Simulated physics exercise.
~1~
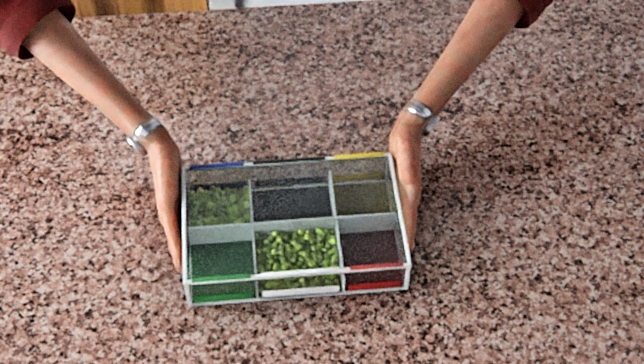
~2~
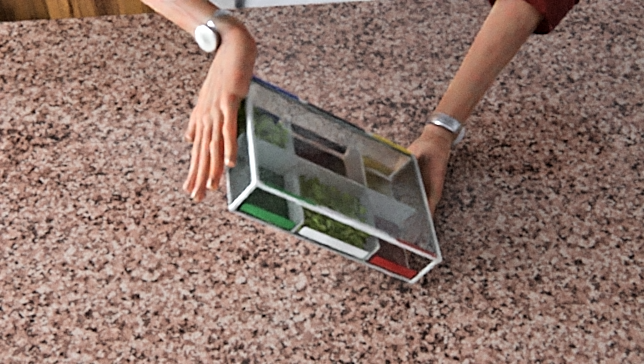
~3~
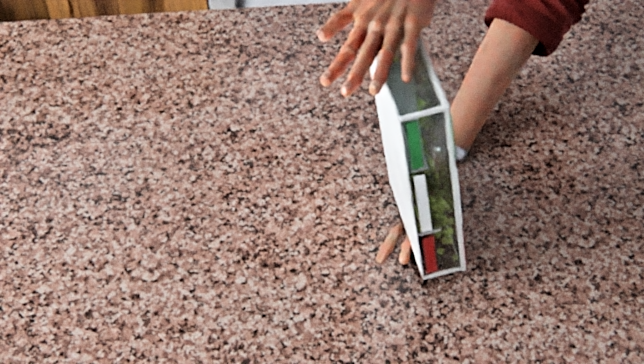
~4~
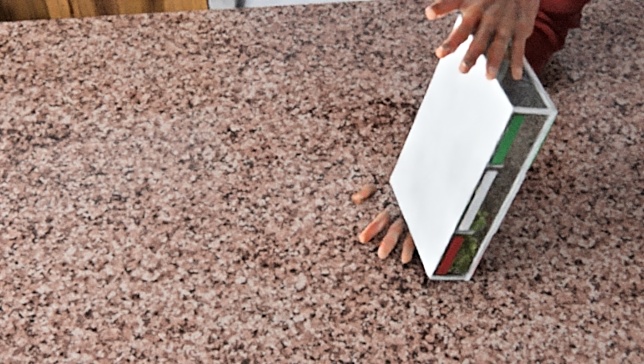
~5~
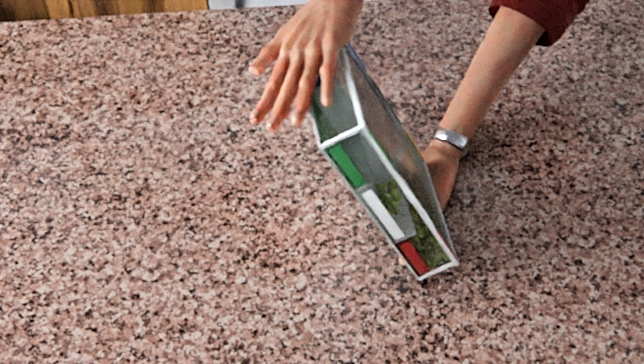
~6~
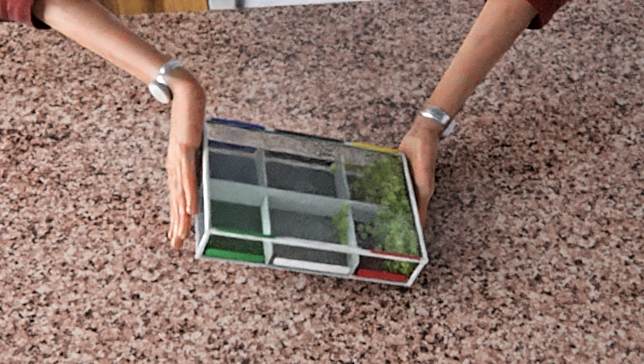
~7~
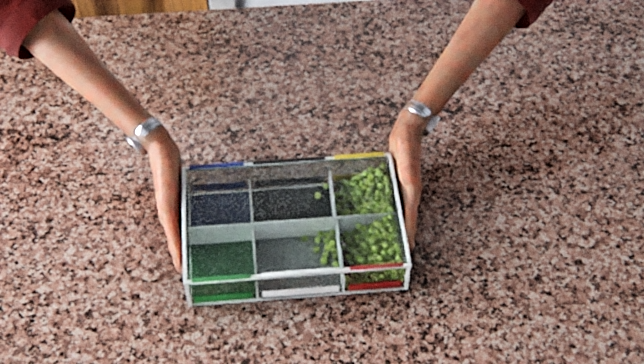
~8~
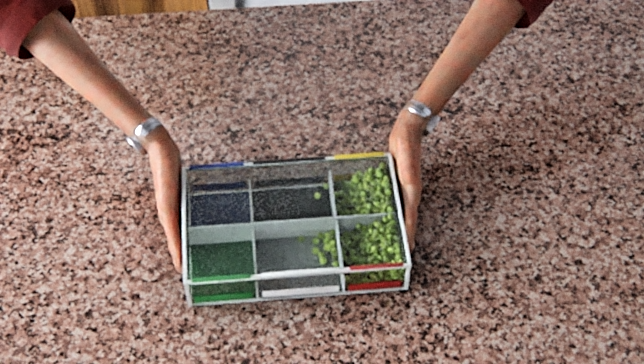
Two hands tilting a clear-lidded compartment box onto its right side and lowering it flat, green peas ending mostly in the right compartments.
